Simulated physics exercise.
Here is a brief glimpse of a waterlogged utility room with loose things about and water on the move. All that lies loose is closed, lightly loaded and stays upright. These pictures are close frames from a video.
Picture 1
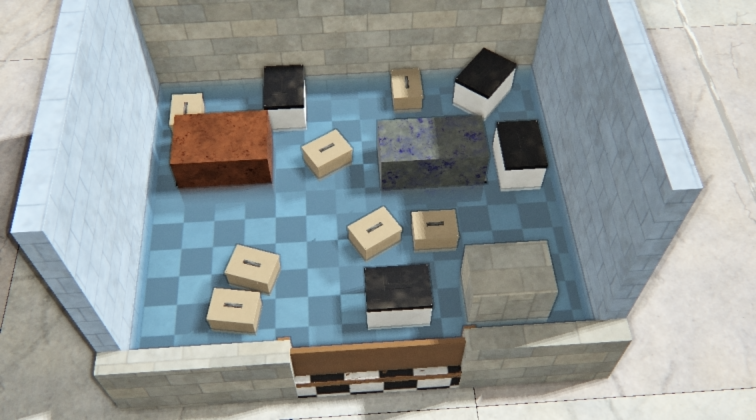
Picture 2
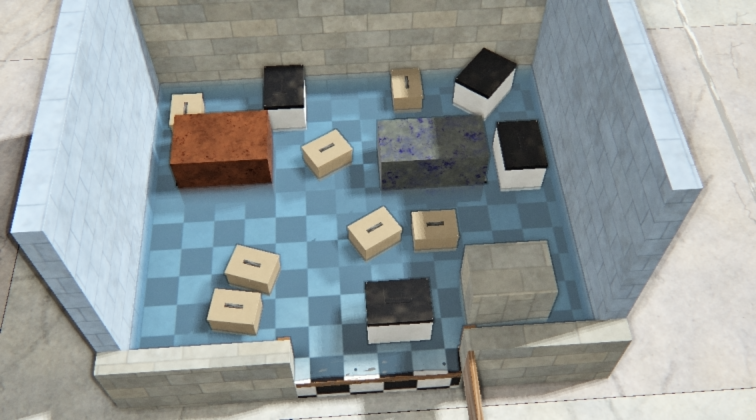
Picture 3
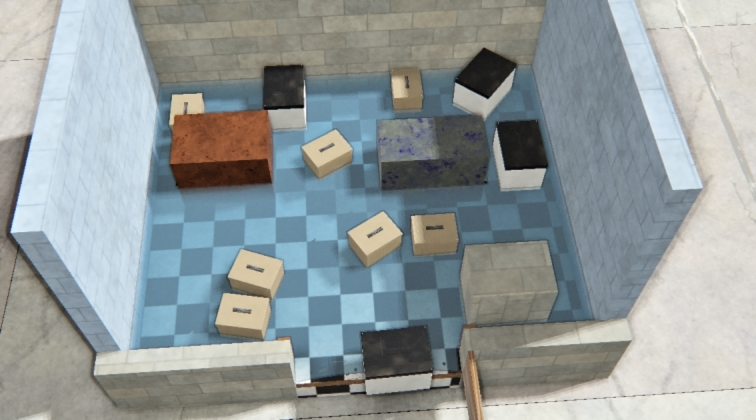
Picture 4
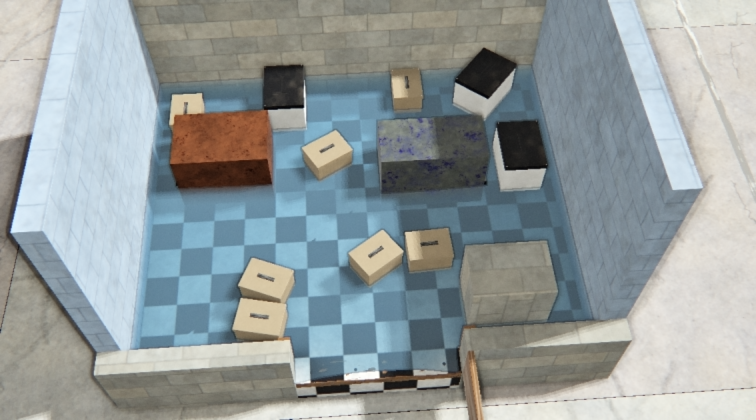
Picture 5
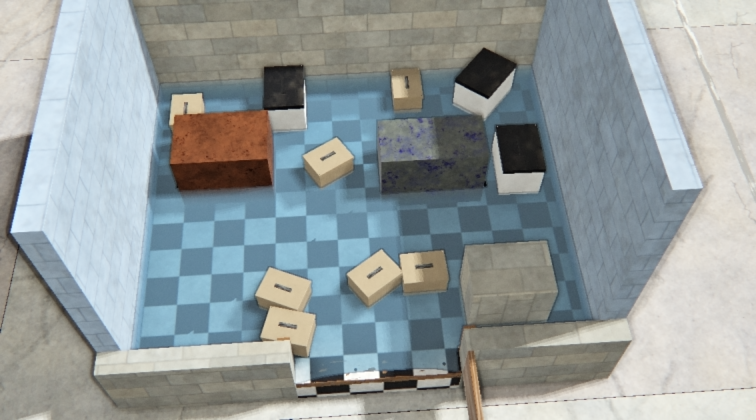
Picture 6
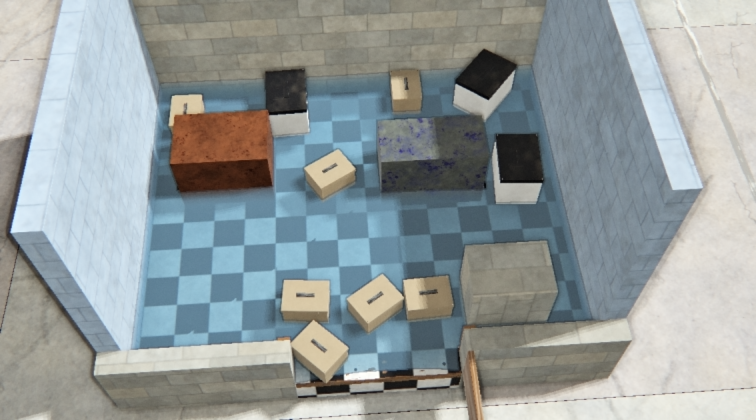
A black-topped white box and several cream boxes drift through shallow water in a blue-checkered, walled room, seen from high in front by a still camera. A rust-red block sits left, a speckled grey one right of centre, and a pale stone one front right. The brown front gate swings open, the black-topped box slides out of sight through the gap, and the nearer cream boxes drift forward, one turning beside the opening.
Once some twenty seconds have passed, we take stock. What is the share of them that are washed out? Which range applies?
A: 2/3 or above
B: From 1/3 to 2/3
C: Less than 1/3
2/3 or above (A).
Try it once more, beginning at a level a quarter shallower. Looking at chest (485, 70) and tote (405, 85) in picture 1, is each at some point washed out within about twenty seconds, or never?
As listed: Stays, stays.
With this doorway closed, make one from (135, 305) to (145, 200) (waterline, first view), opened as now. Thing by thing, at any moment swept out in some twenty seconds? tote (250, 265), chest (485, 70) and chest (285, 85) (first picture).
First escapes, second never leaves, third never leaves.
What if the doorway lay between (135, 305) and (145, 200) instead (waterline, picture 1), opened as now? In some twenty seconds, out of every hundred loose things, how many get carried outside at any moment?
Estimate: Near 60 per cent.
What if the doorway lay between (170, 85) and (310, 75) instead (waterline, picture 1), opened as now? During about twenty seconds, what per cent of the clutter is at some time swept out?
It comes to about 70 per cent of the things.
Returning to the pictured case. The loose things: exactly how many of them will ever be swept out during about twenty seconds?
The total here is 8.
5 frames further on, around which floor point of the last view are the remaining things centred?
The average lands at about (365, 177).
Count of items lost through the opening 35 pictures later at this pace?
The total is 8.
A moment on, 5 of 11 are out; 6 afloat.
Next, 7 of 11 are out; 4 afloat.
Later, 8 of 11 are out; 3 afloat.
In the end, 8 of 11 are out; 2 afloat.
